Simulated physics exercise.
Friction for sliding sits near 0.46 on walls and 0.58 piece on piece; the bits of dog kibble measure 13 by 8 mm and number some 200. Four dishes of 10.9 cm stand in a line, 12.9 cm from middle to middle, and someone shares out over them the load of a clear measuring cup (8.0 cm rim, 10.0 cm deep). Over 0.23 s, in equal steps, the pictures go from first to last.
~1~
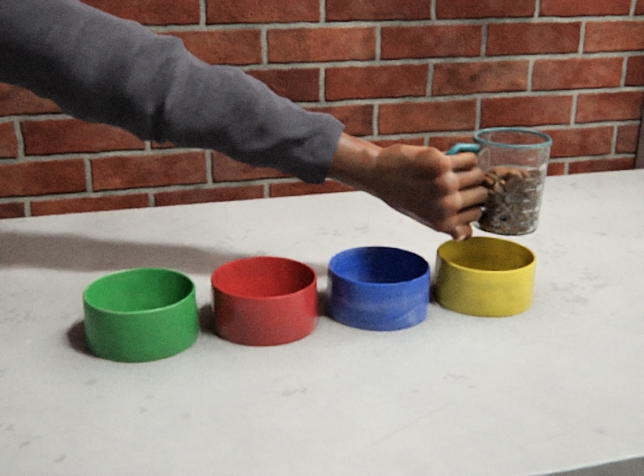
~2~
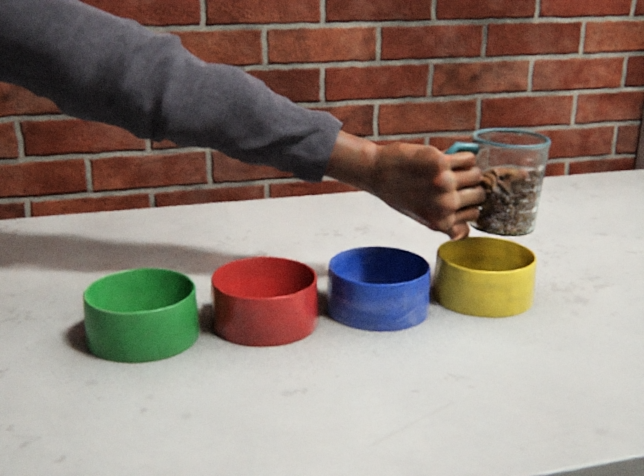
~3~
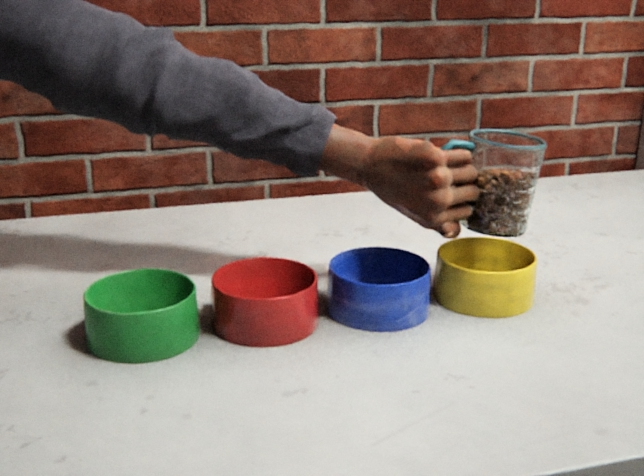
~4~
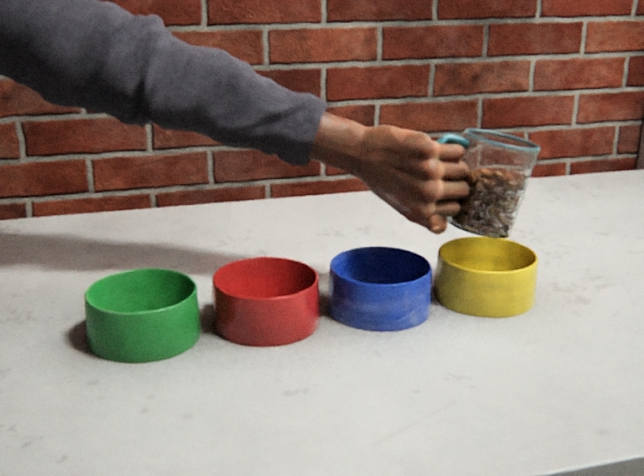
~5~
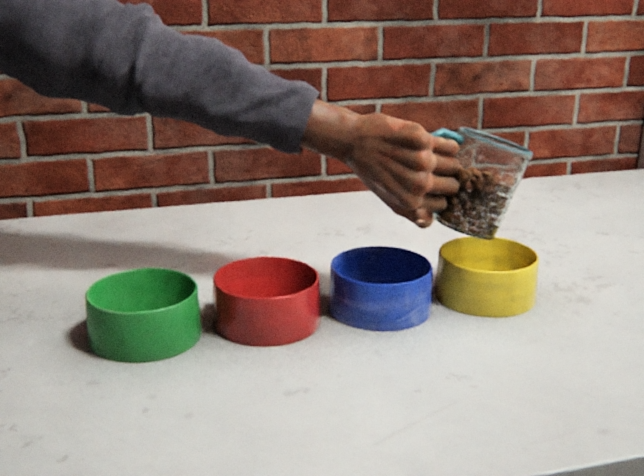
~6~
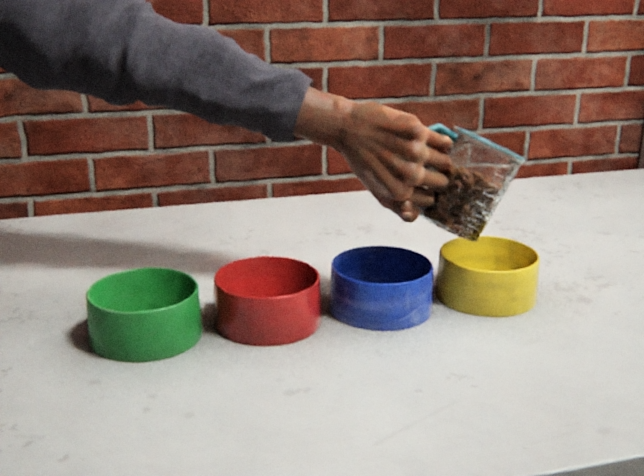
A hand in a gray sleeve held a clear measuring cup of brown kibble near the yellow dish, then moved it slightly left while steadily tilting it rightward above a row of four colored dishes.
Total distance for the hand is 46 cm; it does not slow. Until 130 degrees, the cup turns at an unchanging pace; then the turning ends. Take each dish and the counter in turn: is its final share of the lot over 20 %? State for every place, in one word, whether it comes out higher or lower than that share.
Red: Higher, blue: Lower, green: Lower, yellow: Lower, counter: Lower.
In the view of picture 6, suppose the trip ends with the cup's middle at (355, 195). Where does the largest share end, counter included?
Blue.
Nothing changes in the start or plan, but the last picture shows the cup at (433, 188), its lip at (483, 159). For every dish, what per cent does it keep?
The red dish keeps 0, the blue dish 0, the green dish 100 and the yellow dish 0.
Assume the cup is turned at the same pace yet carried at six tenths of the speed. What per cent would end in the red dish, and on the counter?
Then the red dish gets 0 and the counter 0.
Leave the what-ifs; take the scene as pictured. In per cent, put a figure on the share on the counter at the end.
Some 10 in a hundred.
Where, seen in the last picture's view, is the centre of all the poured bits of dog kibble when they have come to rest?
Approximately (274, 306) in the last view.
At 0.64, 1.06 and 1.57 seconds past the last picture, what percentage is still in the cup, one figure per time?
Roughly 90, then 0, then 0.
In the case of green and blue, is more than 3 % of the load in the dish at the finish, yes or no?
Green: False; blue: True.
Then, 0.64 s after the last picture, tilt 116 degrees; cup holds 90 %, blue 10 %.
Then, 1.06 s after the last picture, tilt 130 degrees; cup holds 0 %, red 85 %, blue 10 %.
Then, 1.57 s after the last picture, tilt 130 degrees; cup holds 0 %, red 85 %, blue 10 %.
In the end, red 85 %, blue 10 %, green 0 %, yellow 0 %, counter 10 %.
